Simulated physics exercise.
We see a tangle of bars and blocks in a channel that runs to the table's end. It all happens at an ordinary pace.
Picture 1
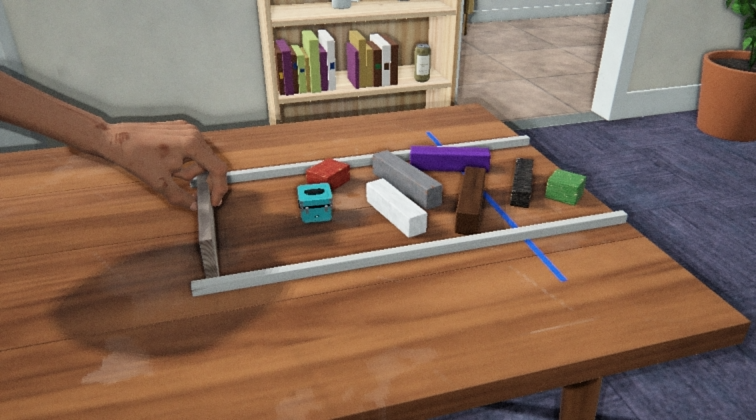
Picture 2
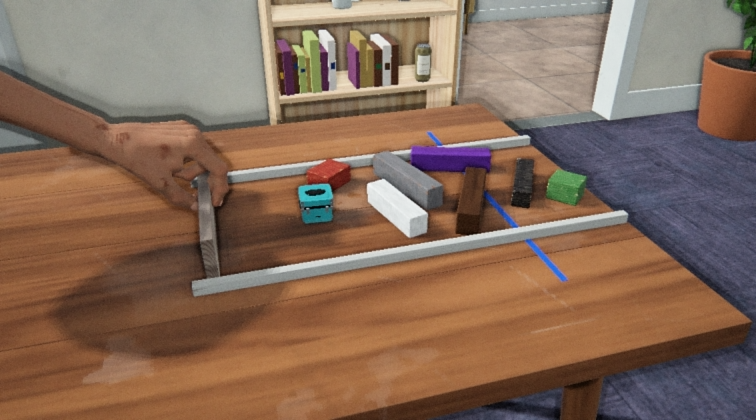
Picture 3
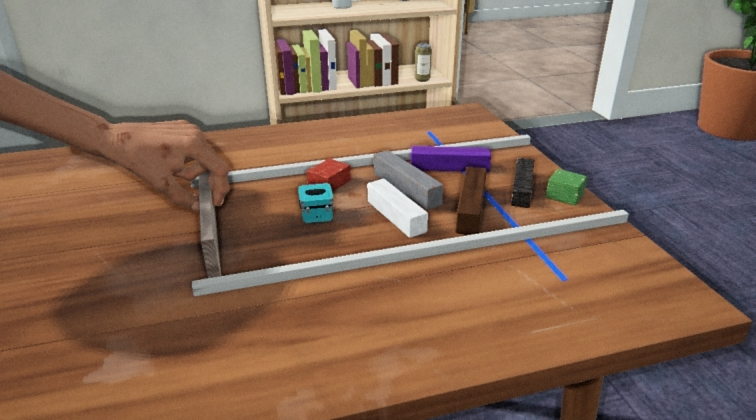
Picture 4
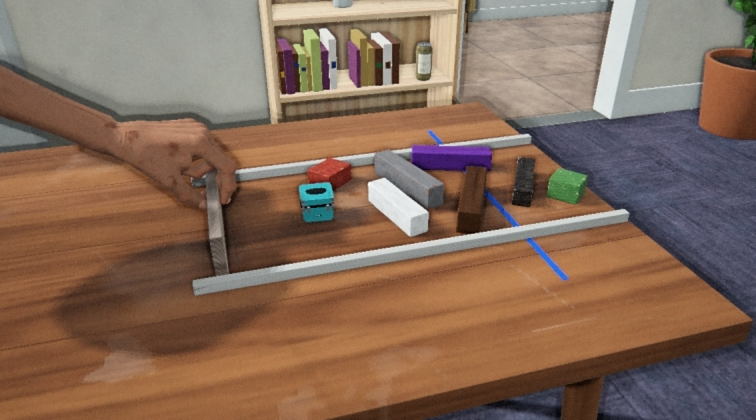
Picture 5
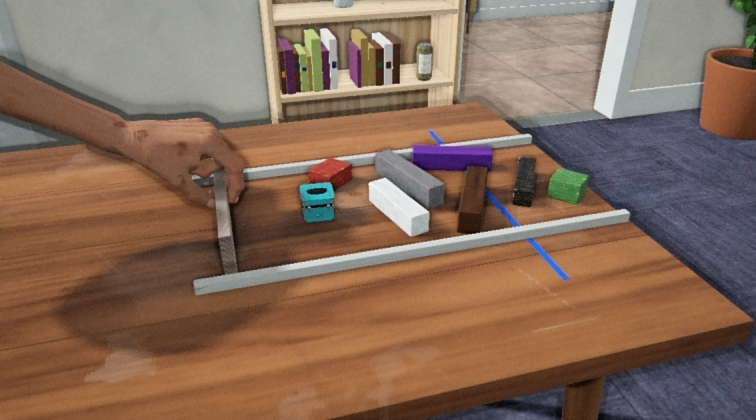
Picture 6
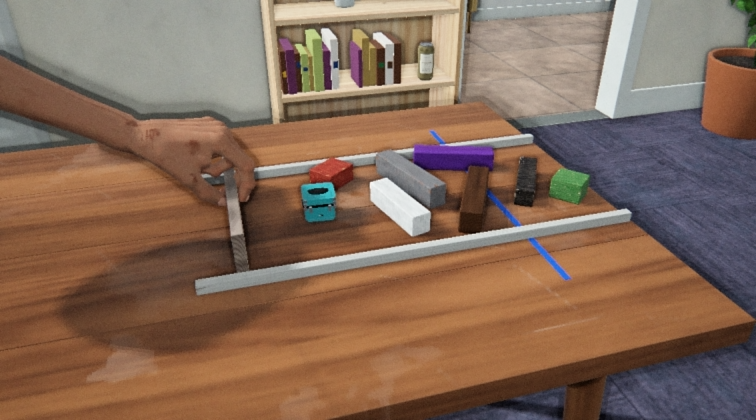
A hand at the left grips a small upright board between two pale rails on a wooden table, seen from above at an angle, with a bookshelf behind. Red and teal blocks lie nearest it, then white, grey, purple and brown bars, with a black bar and green block beyond a blue line. The board stays still at first, then slides slowly right, touching nothing, while the view barely shifts.
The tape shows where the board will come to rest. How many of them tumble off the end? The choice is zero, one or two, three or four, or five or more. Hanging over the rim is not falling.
The number that fall off is one or two.
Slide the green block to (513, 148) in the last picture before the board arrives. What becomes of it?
From there it is kept.
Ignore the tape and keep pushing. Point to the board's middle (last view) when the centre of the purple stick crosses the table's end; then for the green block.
At (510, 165) for the purple stick; at (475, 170) for the green block.
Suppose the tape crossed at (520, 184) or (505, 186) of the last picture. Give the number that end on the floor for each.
The counts: 3 and 2.
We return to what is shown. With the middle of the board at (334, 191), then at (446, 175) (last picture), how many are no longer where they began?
By then 2, and 8.
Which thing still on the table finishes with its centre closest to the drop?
That is the black bar.
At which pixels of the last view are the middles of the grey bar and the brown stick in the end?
About (514, 157), and the other about (567, 189).
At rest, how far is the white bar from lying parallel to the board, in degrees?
Roughly 0° out of line.
A little later, none off yet; green block at rest near (570, 186); black bar at rest near (526, 180); purple stick at rest near (453, 158).
Next, none off yet; green block at rest near (570, 186); black bar at rest near (526, 180); purple stick shifted a little near (482, 154).
When it is over, the number that fall off is one or two; down, green block.
